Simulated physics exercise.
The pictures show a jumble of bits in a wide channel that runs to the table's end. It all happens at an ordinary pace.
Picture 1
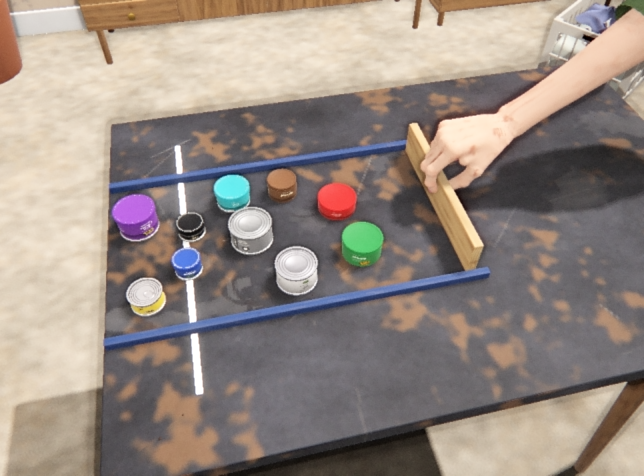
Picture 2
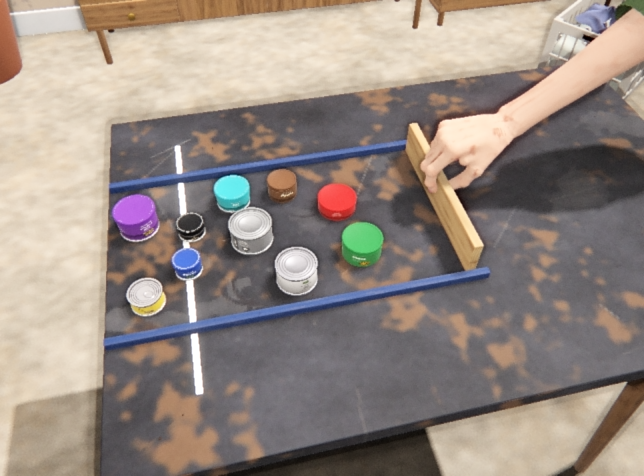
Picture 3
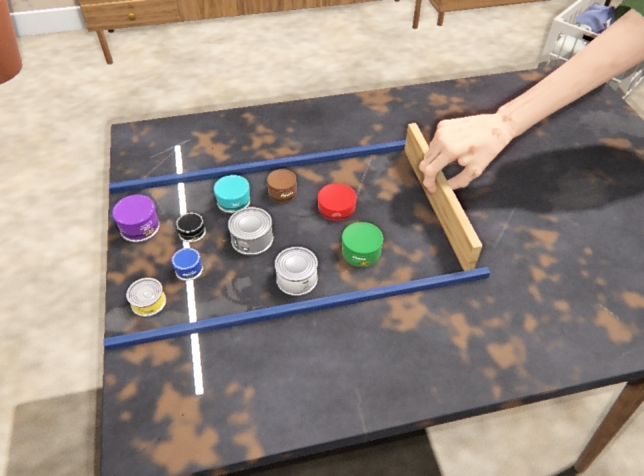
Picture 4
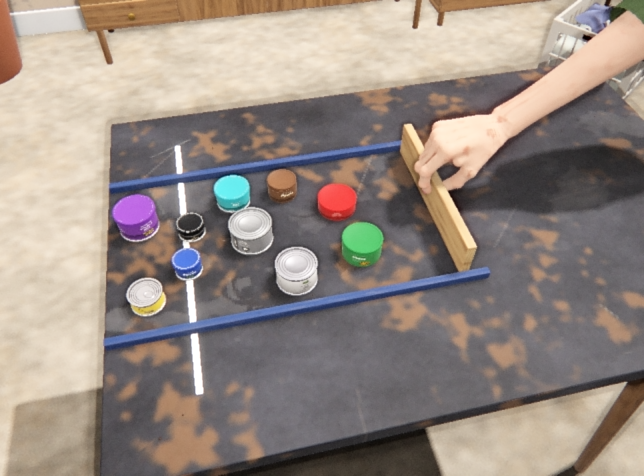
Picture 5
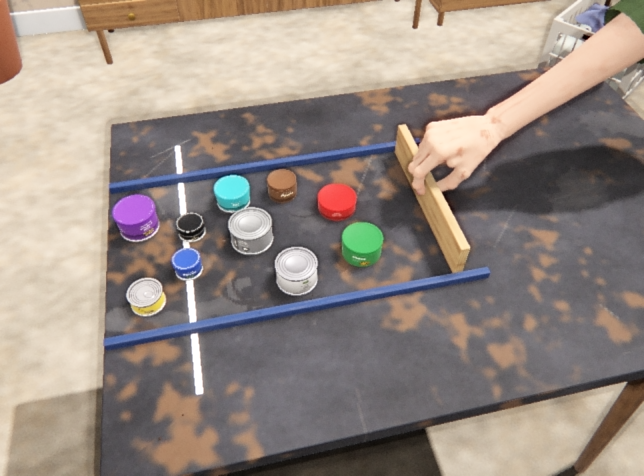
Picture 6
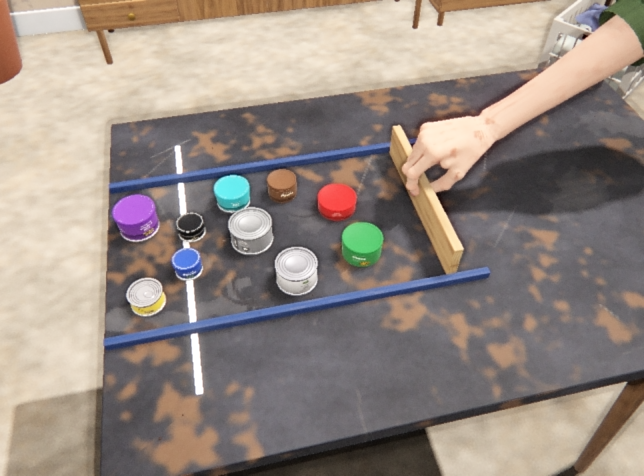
Hand easing a wooden board slightly left along a blue-railed channel on a dark mottled table, the colourful small tubs staying still.
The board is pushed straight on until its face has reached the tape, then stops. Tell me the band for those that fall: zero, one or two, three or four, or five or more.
The number that fall off is one or two.
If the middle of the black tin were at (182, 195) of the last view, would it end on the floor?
It is kept.
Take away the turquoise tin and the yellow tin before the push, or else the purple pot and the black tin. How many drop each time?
1 in the first case, 0 in the second.
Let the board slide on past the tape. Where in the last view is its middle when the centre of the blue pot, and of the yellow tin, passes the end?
For the blue pot at (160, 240), for the yellow tin at (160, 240).
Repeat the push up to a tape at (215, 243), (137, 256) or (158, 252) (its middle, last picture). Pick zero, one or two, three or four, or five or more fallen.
The falls would be not one; 5 or more; either three or four.
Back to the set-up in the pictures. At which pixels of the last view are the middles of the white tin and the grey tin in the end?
First (169, 306), then (141, 249).
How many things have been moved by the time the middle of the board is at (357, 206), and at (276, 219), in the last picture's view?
At the one place 2, at the other 6.
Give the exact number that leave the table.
Exactly 1.
Soon after, none off yet; purple pot at rest near (137, 219); yellow tin at rest near (147, 297); blue pot at rest near (188, 265).
In the end, the number that fall off is one or two; gone, purple pot.
